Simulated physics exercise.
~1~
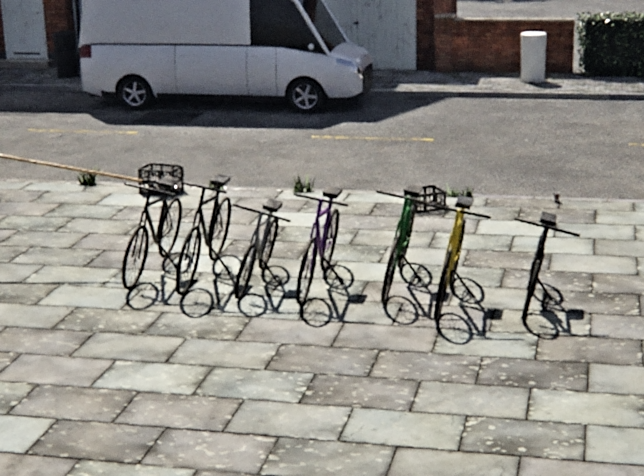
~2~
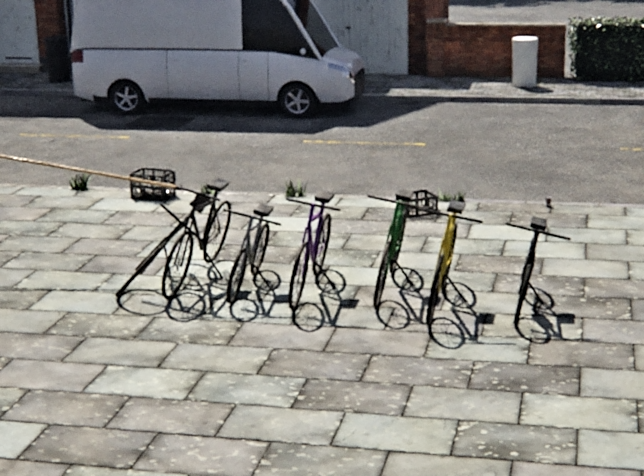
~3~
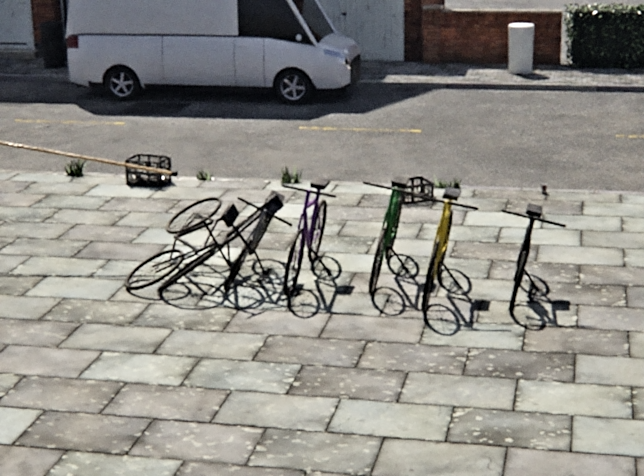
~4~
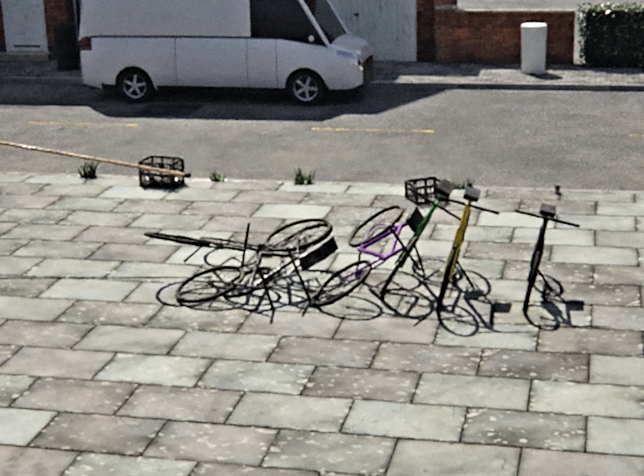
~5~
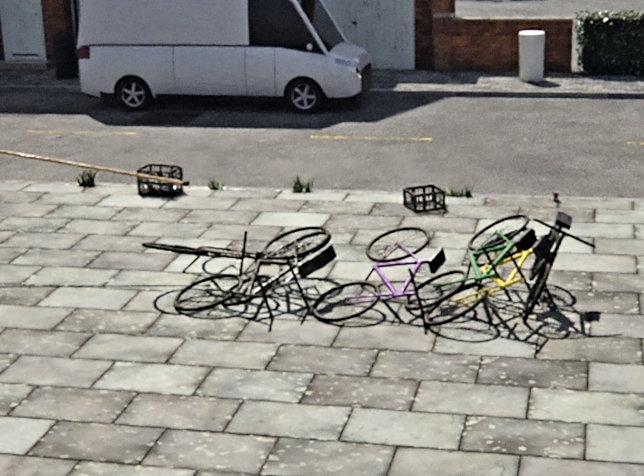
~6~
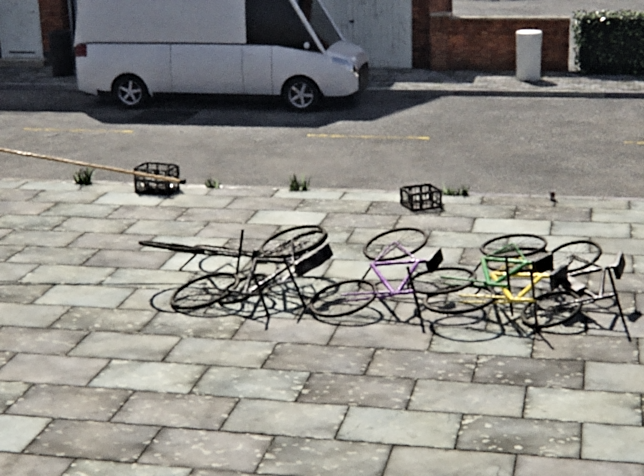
On a paved area beside a road where a white van is parked, a pole from the left tips the first of seven bicycles, and they topple rightward one after another, purple, green and yellow ones included, until all lie fallen in an overlapping row.
